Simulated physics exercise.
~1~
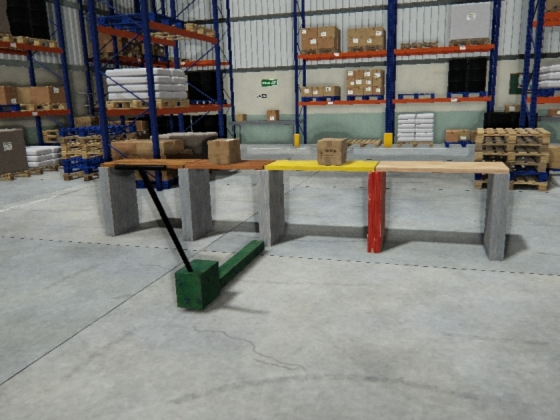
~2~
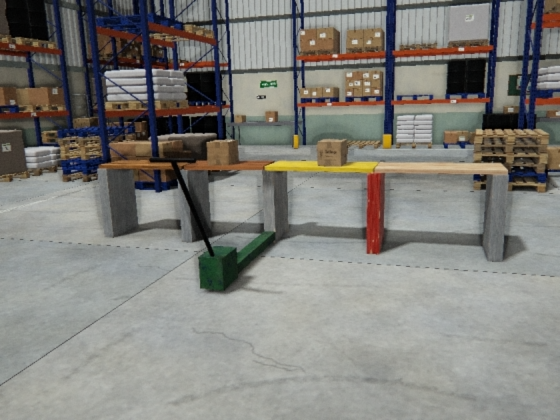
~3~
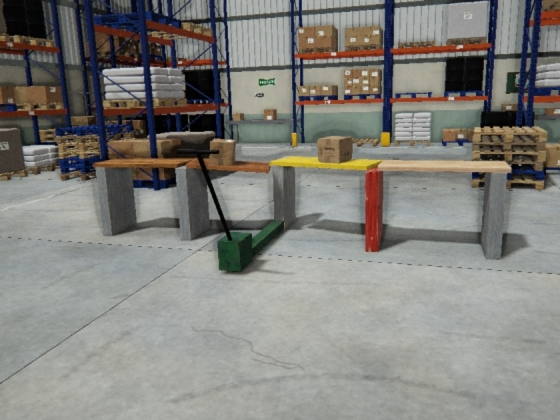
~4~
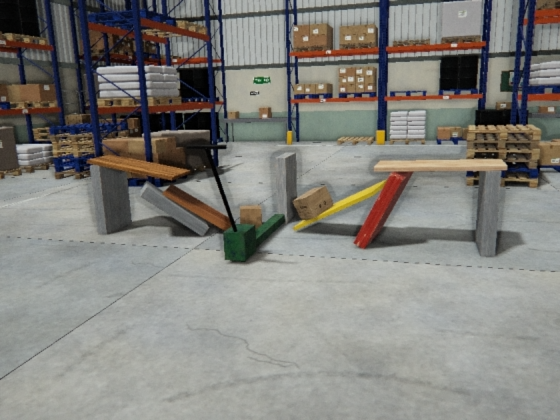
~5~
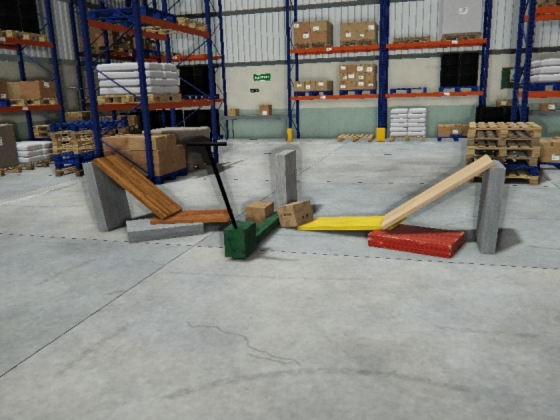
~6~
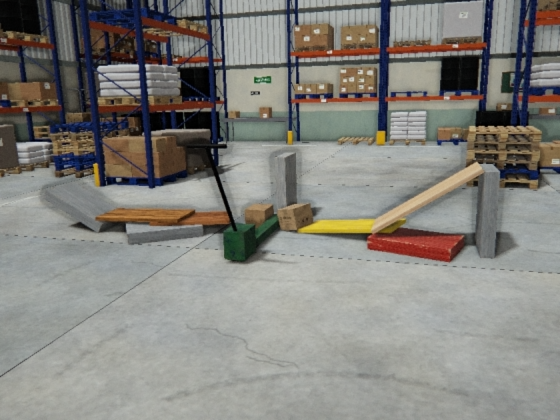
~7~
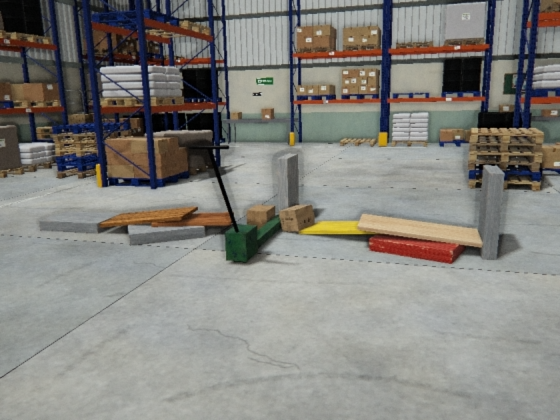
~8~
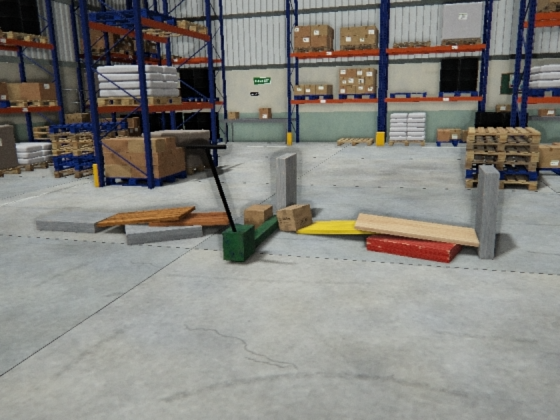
A green jack slides into the low shelving, and most boards and uprights collapse around it.
